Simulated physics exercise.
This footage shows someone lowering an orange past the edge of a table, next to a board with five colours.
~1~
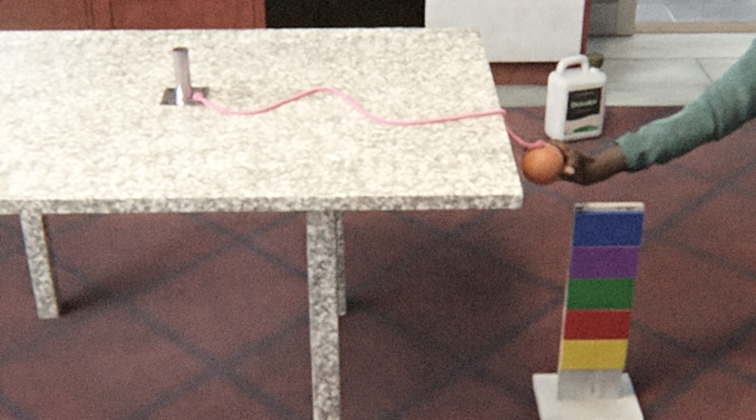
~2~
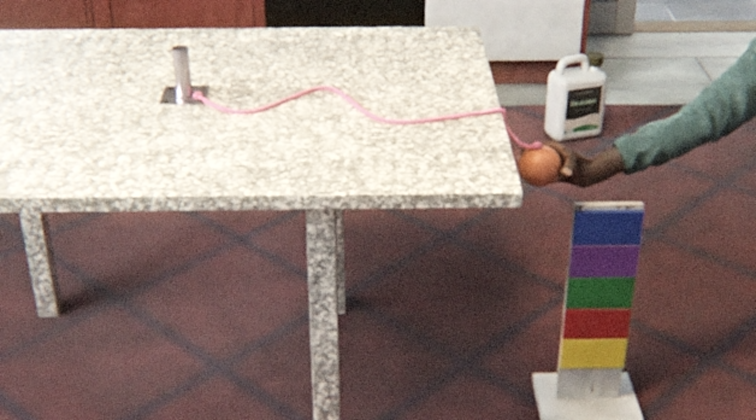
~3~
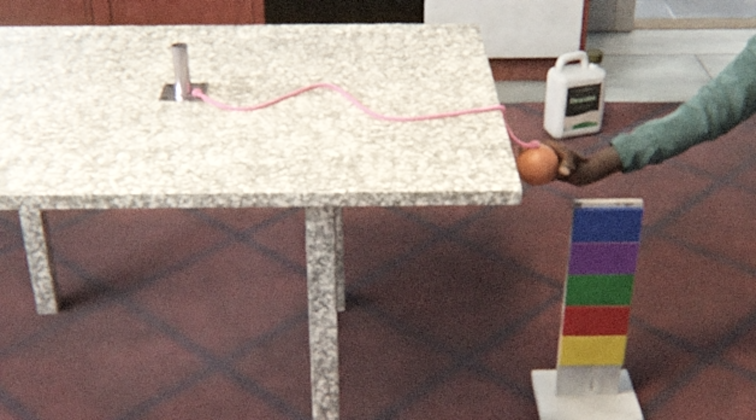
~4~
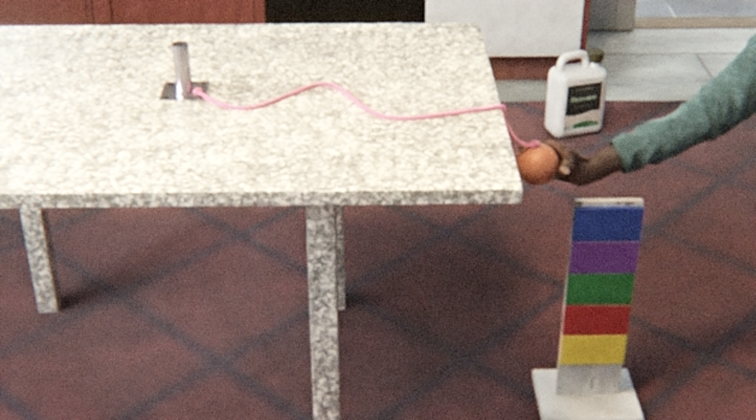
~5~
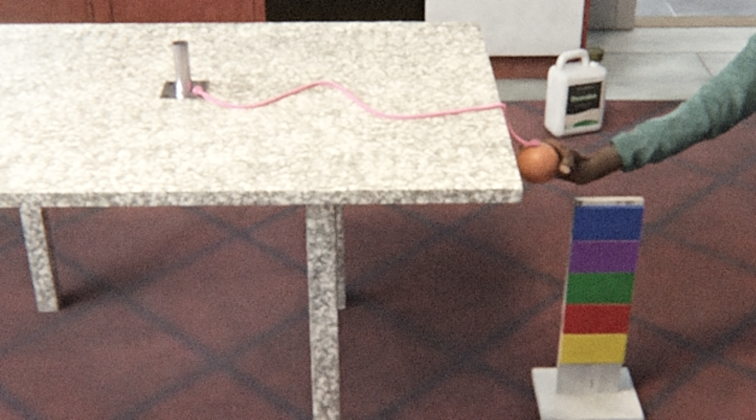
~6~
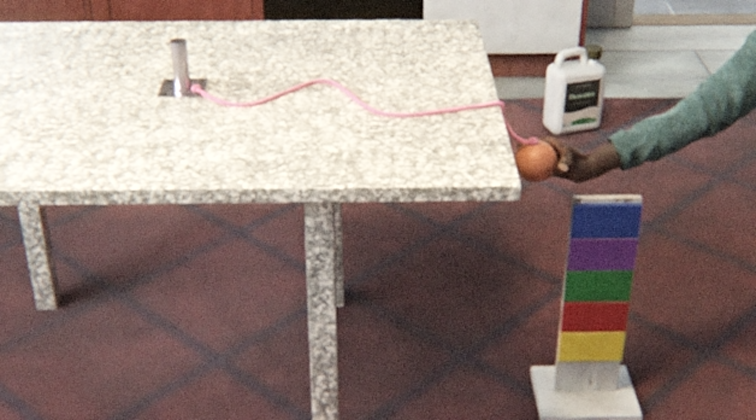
Hand holding an orange ball on a pink cord beside a speckled table, staying nearly still near a colour-banded upright board.
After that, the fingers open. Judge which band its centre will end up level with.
I would say purple.
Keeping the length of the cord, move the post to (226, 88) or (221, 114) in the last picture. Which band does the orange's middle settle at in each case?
Result 1: Green. Result 2: Green.
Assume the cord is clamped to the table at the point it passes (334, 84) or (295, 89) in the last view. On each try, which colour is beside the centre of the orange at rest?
Try one: Blue. Try two: Blue.
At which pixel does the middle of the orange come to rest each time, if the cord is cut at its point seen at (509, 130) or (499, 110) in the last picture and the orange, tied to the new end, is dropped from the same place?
Case by case it comes to about (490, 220) and then about (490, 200).
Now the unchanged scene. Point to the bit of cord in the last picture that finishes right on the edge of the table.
Look close to (418, 115) - that's the one.
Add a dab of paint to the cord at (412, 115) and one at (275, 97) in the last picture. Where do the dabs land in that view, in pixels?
Final spots: (492, 100), then (300, 92).
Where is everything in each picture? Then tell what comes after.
Orange (542, 165); blue (609, 230); purple (605, 263); green (601, 295); red (598, 326); yellow (594, 355), in the first picture.
Orange (540, 166); cord through (220, 108) (286, 101) (347, 97) (400, 122) (476, 114), in the second picture.
Orange (538, 165), in the third picture.
Orange (538, 165); cord through (220, 104) (286, 97) (347, 93) (400, 118) (476, 110), in the fourth picture.
Orange (538, 164), in the fifth picture.
Orange (536, 162); cord through (218, 101) (284, 94) (345, 90) (399, 115) (474, 107), in the sixth picture.
Early on, orange near (479, 247); level with purple.
Midway, orange near (508, 249); level with purple.
Finally, orange near (496, 249); level with purple. At purple.
